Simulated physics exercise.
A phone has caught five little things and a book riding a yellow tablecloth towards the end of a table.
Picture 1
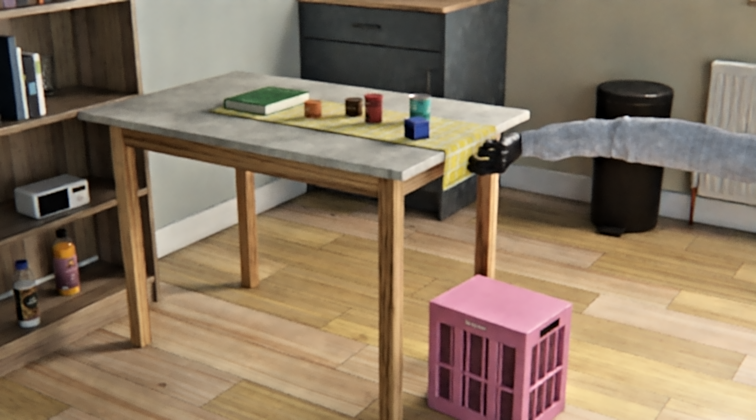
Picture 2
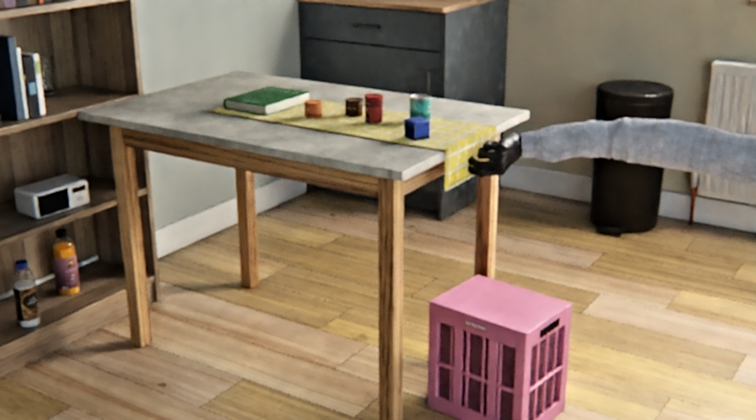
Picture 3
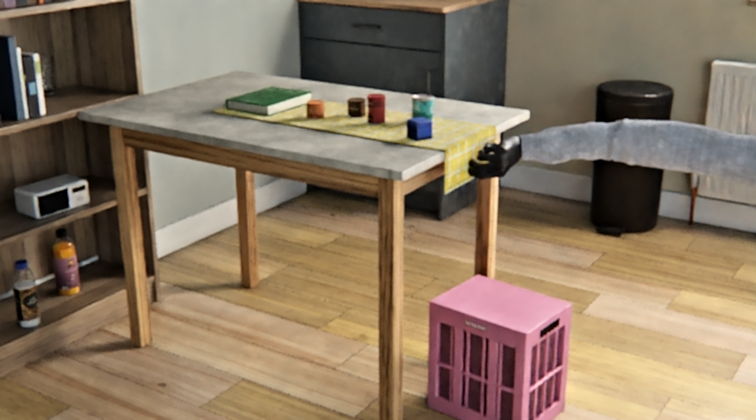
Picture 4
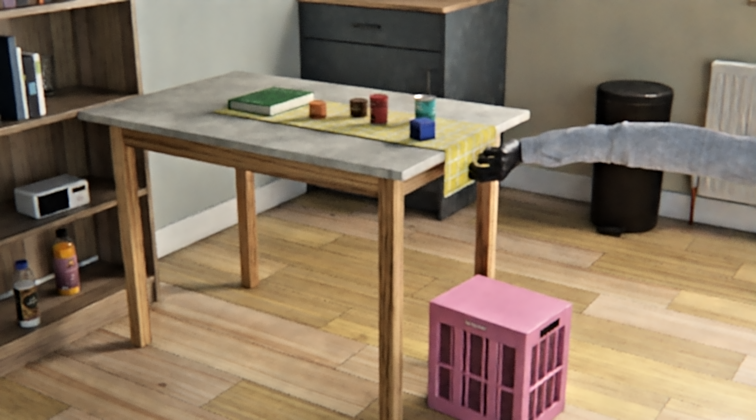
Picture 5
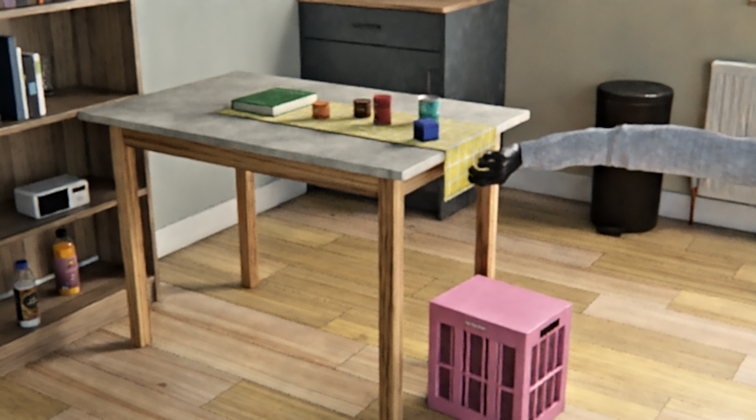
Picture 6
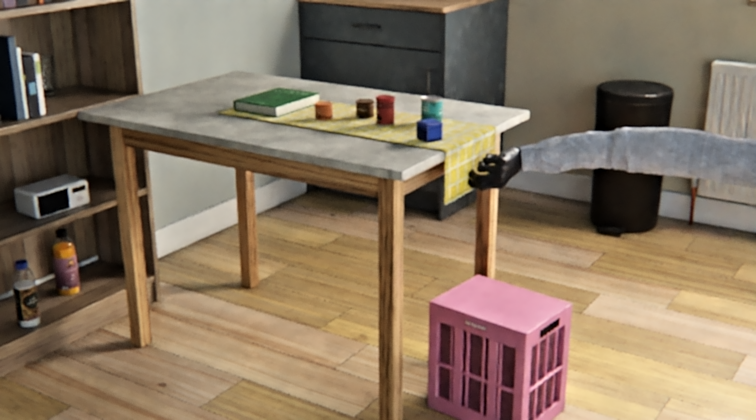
In this clip, a dark-gloved hand at the end of a grey sleeve tugs a yellow cloth slightly over the table's right edge, and the green book, blue cube and small colored containers on it shift slowly to the right.
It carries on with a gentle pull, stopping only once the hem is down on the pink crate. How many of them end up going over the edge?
In all, three slip off.
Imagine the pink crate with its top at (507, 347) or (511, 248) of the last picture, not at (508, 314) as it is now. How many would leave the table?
Totals 4, 1.
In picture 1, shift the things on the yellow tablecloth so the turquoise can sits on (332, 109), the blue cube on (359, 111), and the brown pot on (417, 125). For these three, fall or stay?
Turquoise can stays, blue cube stays, brown pot gone.
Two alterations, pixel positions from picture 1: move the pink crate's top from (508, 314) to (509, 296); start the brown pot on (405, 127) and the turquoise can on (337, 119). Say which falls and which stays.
Observed: Brown pot departs; turquoise can remains seated.
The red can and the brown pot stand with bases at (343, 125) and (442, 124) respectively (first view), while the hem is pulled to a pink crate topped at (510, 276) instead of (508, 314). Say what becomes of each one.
As for the red can, it stays in place; as for the brown pot, it leaves the top.
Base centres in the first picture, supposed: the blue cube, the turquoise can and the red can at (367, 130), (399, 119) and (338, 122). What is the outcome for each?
The blue cube ends up knocked off; the turquoise can ends up knocked off; the red can ends up still aboard.
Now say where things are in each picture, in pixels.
In the first picture, hem (444, 191); blue cube (417, 120); turquoise can (420, 96); red can (374, 95); brown pot (354, 99); orange pot (313, 101); top of the crate (508, 314).
In the second picture, hem (445, 191); blue cube (417, 120).
In the third picture, hem (445, 194); turquoise can (423, 97).
In the fourth picture, hem (445, 197); red can (379, 96); top of the crate (508, 314).
In the fifth picture, hem (445, 201); brown pot (362, 100).
In the sixth picture, hem (445, 205); blue cube (430, 121); turquoise can (432, 98); red can (386, 97); brown pot (365, 101); orange pot (324, 103).
Soon after, hem near (471, 242); blue cube gone.
After that, hem near (472, 281); blue cube and turquoise can gone.
In the end, hem on the crate; blue cube, turquoise can and red can gone. It carries off three.
